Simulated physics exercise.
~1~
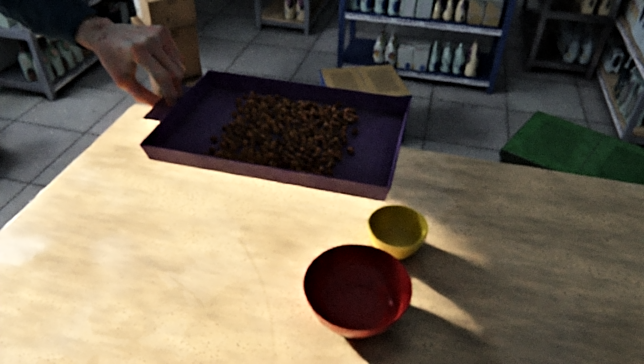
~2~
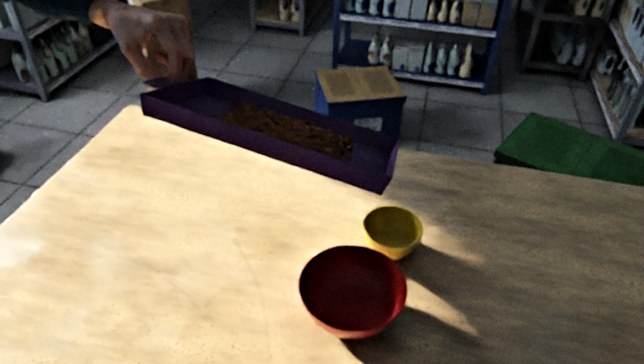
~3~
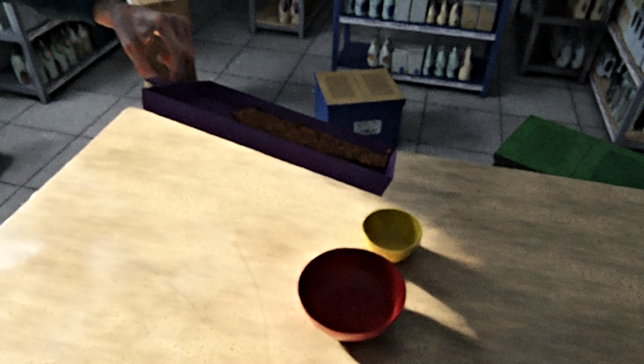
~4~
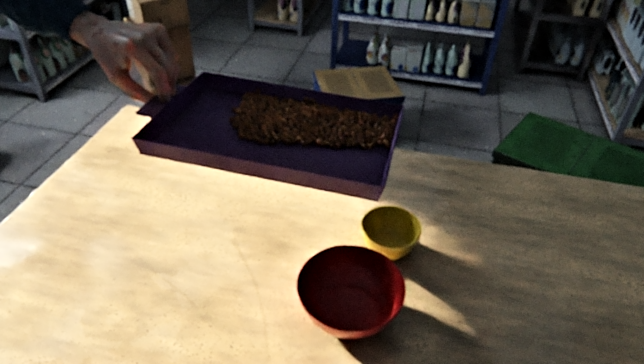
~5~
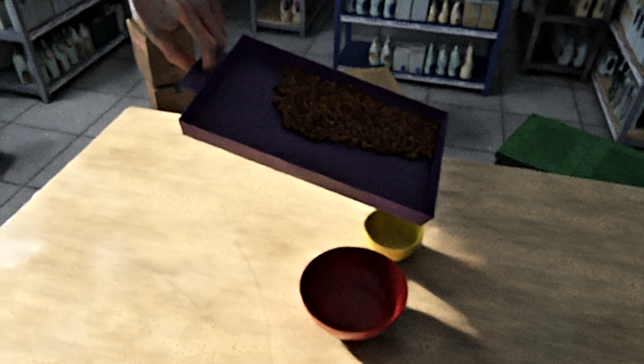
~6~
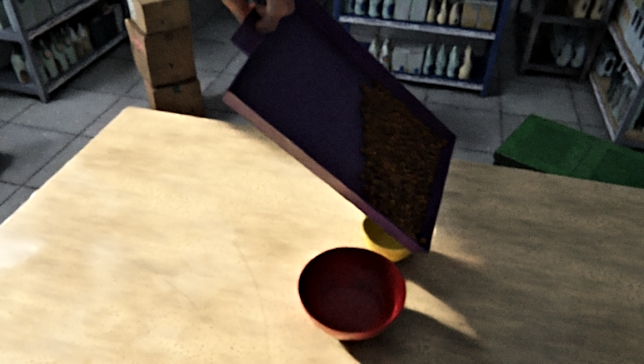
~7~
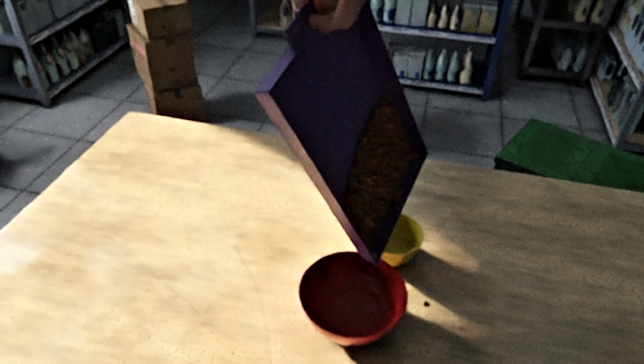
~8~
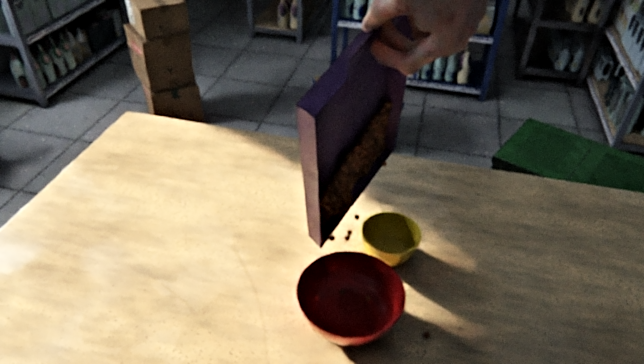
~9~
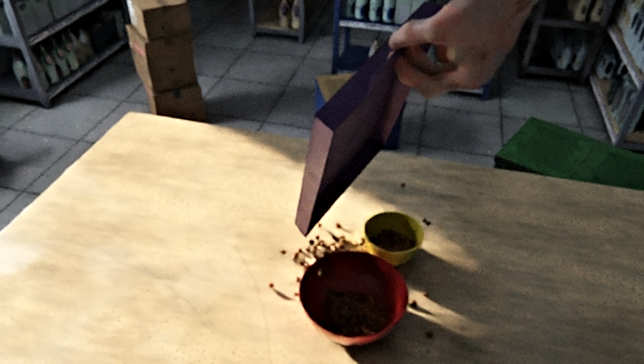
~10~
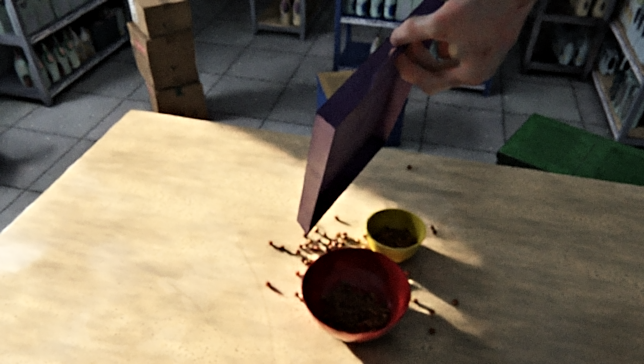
A hand tilts a purple tray, levels it, then pours brown pieces into two bowls, spilling some.
